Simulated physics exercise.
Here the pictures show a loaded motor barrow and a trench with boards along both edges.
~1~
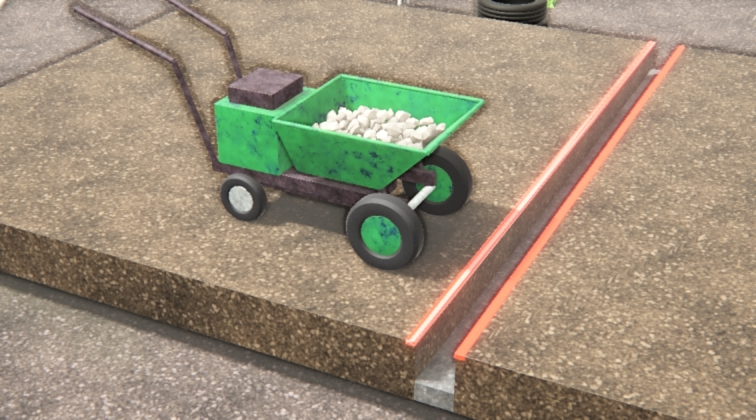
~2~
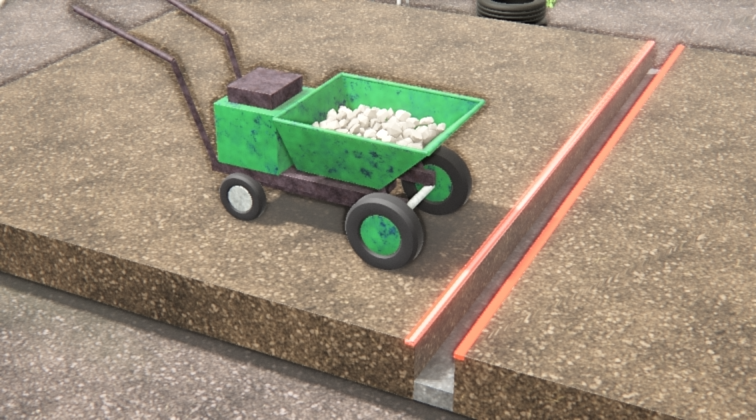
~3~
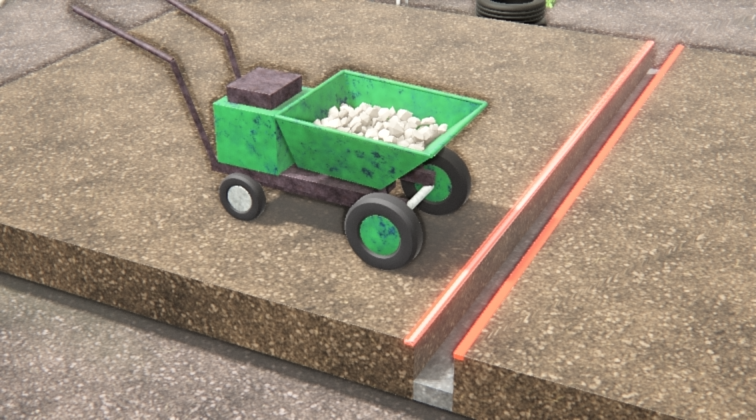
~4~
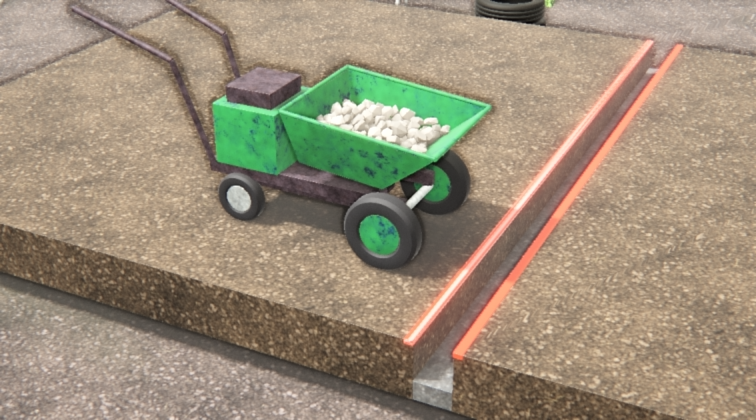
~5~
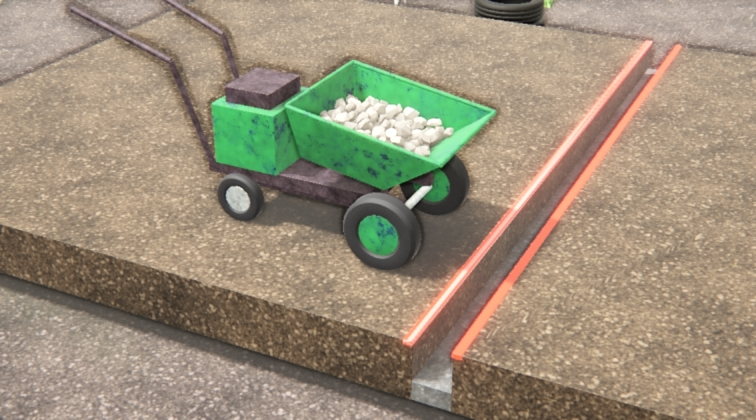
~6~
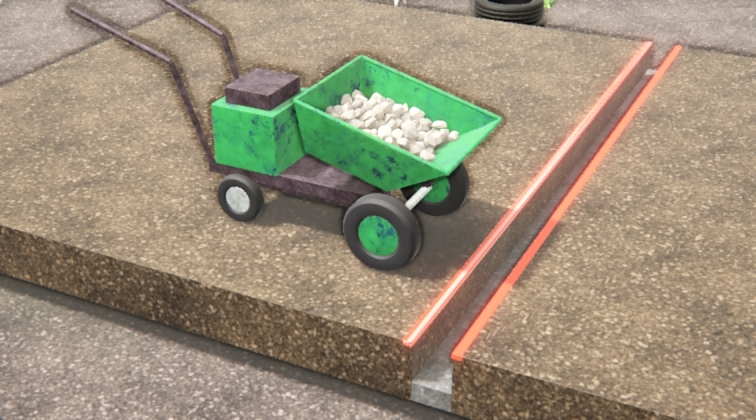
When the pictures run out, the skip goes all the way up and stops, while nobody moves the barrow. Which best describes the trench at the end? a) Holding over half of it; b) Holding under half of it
(b) Holding under half of it.
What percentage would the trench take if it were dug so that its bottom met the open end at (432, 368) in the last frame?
The share would be around 20 in a hundred.
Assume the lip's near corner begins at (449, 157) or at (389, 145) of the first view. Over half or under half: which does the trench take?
A minority / the bulk.
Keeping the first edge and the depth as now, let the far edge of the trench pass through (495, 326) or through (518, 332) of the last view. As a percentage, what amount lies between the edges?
70 and 100 percent.
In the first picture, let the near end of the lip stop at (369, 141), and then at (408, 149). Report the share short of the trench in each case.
First try: Some 20 %; second try: 0 %.
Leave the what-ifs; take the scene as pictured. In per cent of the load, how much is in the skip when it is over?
15 per cent, roughly.
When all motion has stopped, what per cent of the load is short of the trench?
0 %.
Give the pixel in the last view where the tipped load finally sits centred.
About (541, 268).
Soon, skip tipped steeply; all in the skip.
A while on, skip tipped right over; most in the skip; a small part in or heaped over the trench; about a quarter beyond it.
Towards the end, skip tipped right over; about a quarter in the skip; about a quarter in or heaped over the trench; about two thirds beyond it.
Finally, skip tipped right over; a small part in the skip; about a quarter in or heaped over the trench; about two thirds beyond it.
